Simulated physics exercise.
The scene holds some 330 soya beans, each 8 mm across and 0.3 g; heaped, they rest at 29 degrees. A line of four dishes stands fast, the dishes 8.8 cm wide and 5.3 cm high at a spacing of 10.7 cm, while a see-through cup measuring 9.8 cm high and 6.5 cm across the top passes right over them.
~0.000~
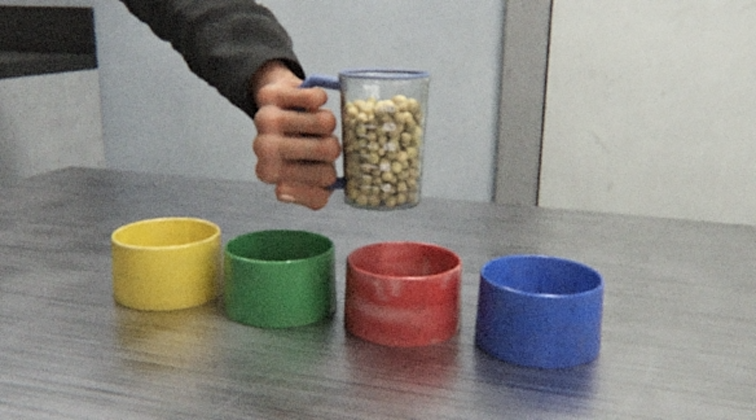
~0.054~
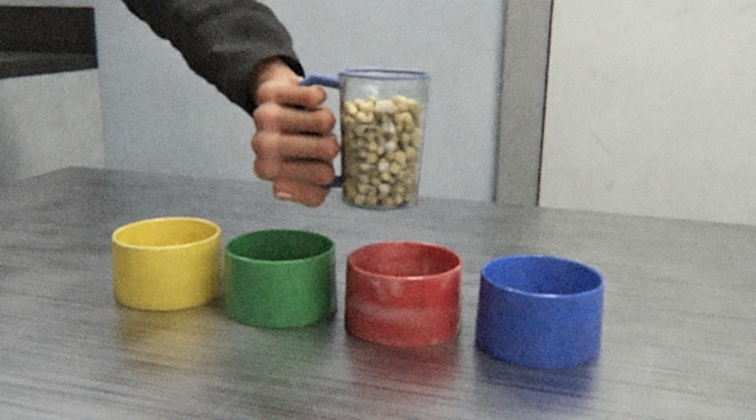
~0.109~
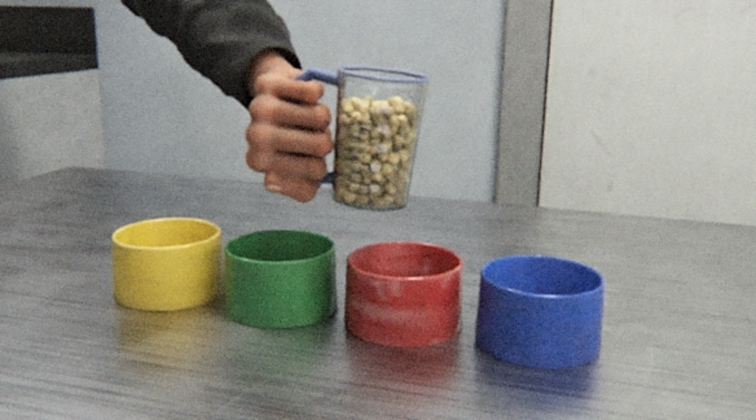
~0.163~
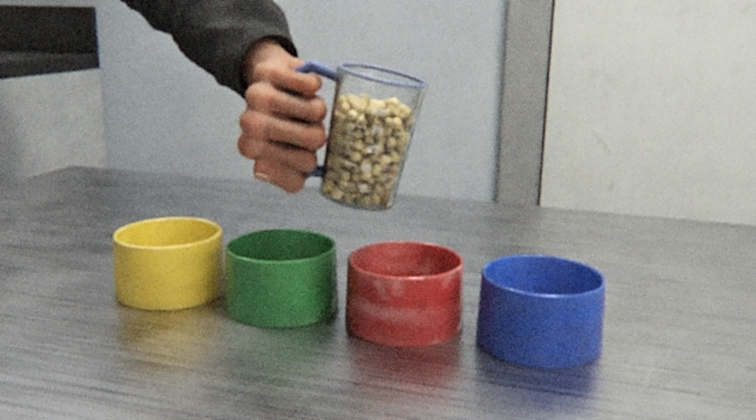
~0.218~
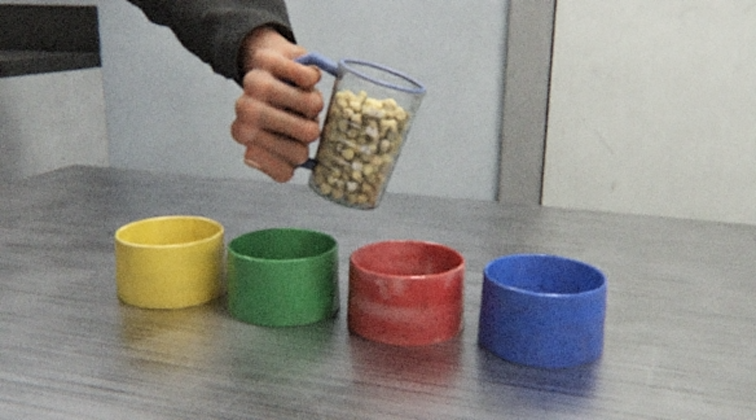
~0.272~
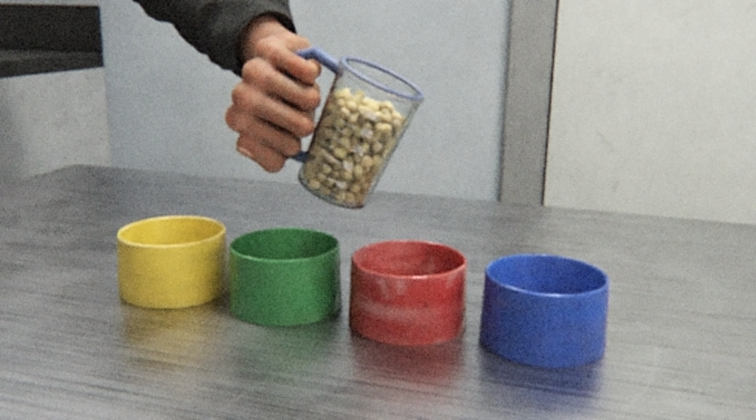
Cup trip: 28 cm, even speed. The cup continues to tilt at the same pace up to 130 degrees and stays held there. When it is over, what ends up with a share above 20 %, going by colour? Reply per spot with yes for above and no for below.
Red: No, below. Blue: No, below. Green: Yes, above. Yellow: No, below. Counter: No, below.
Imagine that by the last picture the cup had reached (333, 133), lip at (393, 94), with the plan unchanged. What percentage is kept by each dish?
Final shares - red 0 %, blue 0 %, green 0 %, yellow 90 %.
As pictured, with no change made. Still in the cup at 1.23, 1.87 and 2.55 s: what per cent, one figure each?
One after the other: 35, 0, 0 in a hundred.
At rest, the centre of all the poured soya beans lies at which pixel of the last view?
Look around (286, 277) in the last picture.
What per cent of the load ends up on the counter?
Roughly 5 percent.
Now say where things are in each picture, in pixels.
The first frame shows cup at (383, 138), tilt 0 degrees, lip at (427, 76), moved 0.0 cm; middle of the pieces at (386, 151); blue dish at (541, 275); red dish at (404, 260); green dish at (280, 246); yellow dish at (167, 233).
The second frame shows cup at (382, 138), tilt 1 degrees, lip at (427, 77), moved 0.1 cm; middle of the pieces at (385, 150).
The third frame shows cup at (376, 138), tilt 6 degrees, lip at (426, 81), moved 0.6 cm; middle of the pieces at (378, 150).
The fourth frame shows cup at (369, 137), tilt 12 degrees, lip at (424, 86), moved 1.2 cm; middle of the pieces at (370, 149).
The fifth frame shows cup at (363, 136), tilt 18 degrees, lip at (423, 91), moved 1.9 cm; middle of the pieces at (362, 147).
The sixth frame shows cup at (357, 135), tilt 24 degrees, lip at (420, 98), moved 2.6 cm; middle of the pieces at (355, 146); blue dish at (547, 274); red dish at (409, 258); green dish at (285, 244); yellow dish at (172, 231). The cup turns about 115 degrees a second and travels 12 cm a second.
After 1.23 s, tilt 130 degrees; cup holds 35 %, green 60 %.
After 1.87 s, tilt 130 degrees; cup holds 0 %, green 95 %.
Then, at 2.55 s, tilt 130 degrees; cup holds 0 %, green 95 %.
At rest (2.8 s), red 0 %, blue 0 %, green 95 %, yellow 0 %, counter 5 %.
